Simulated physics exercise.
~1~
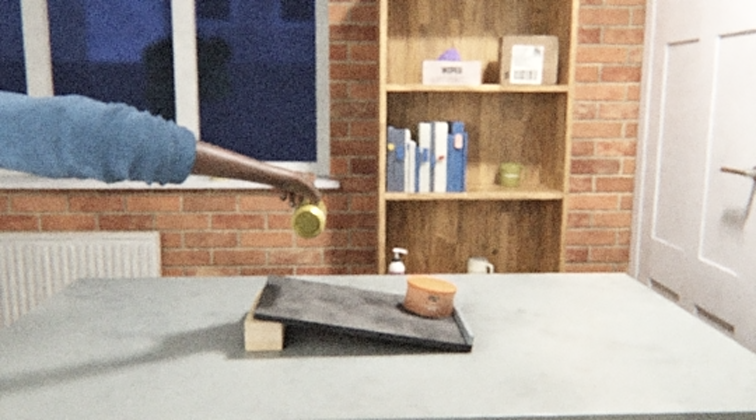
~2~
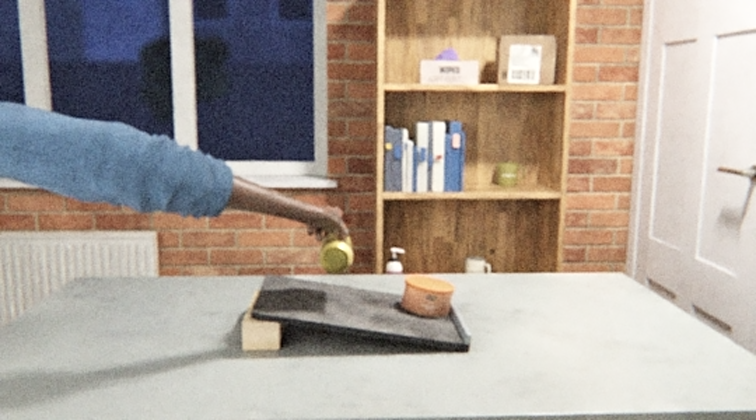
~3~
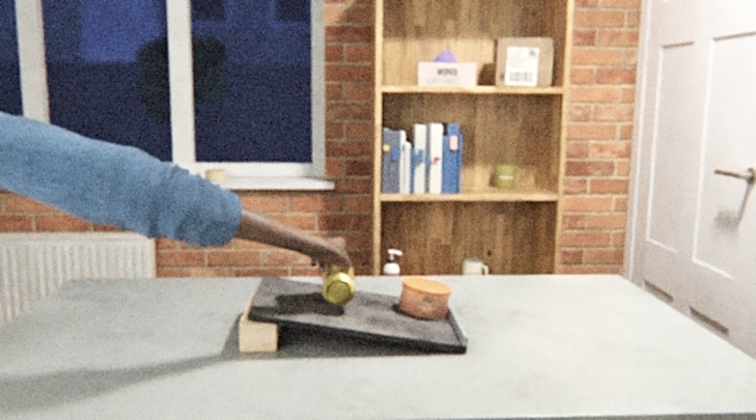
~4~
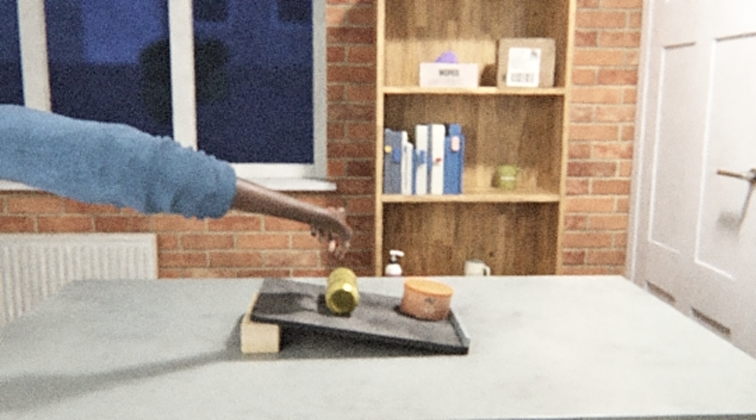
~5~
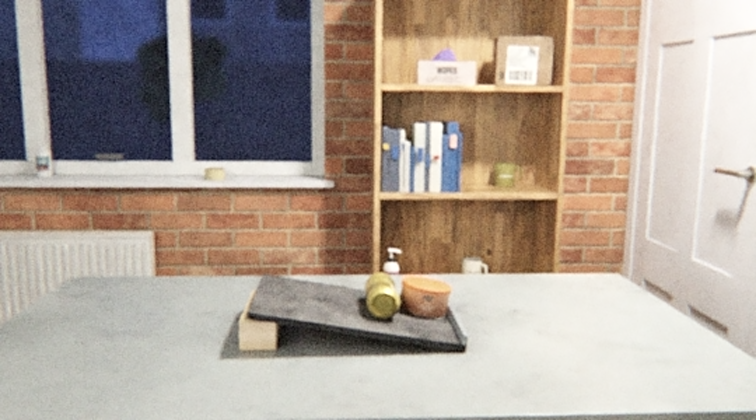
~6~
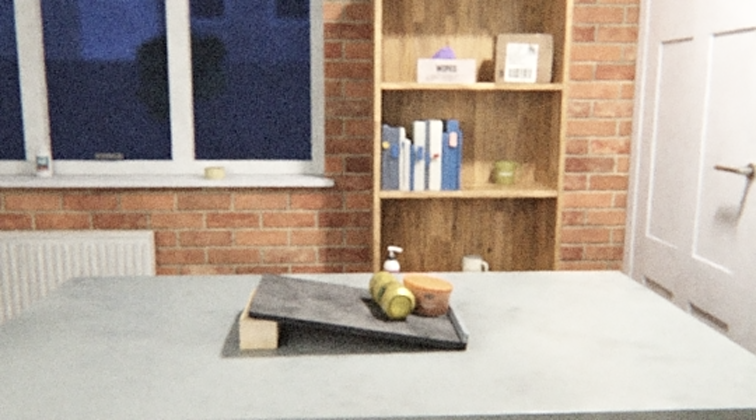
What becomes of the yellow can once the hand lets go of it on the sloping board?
It does not stay where it was put but rolls down the slope to the right, ending up beside the orange tub.
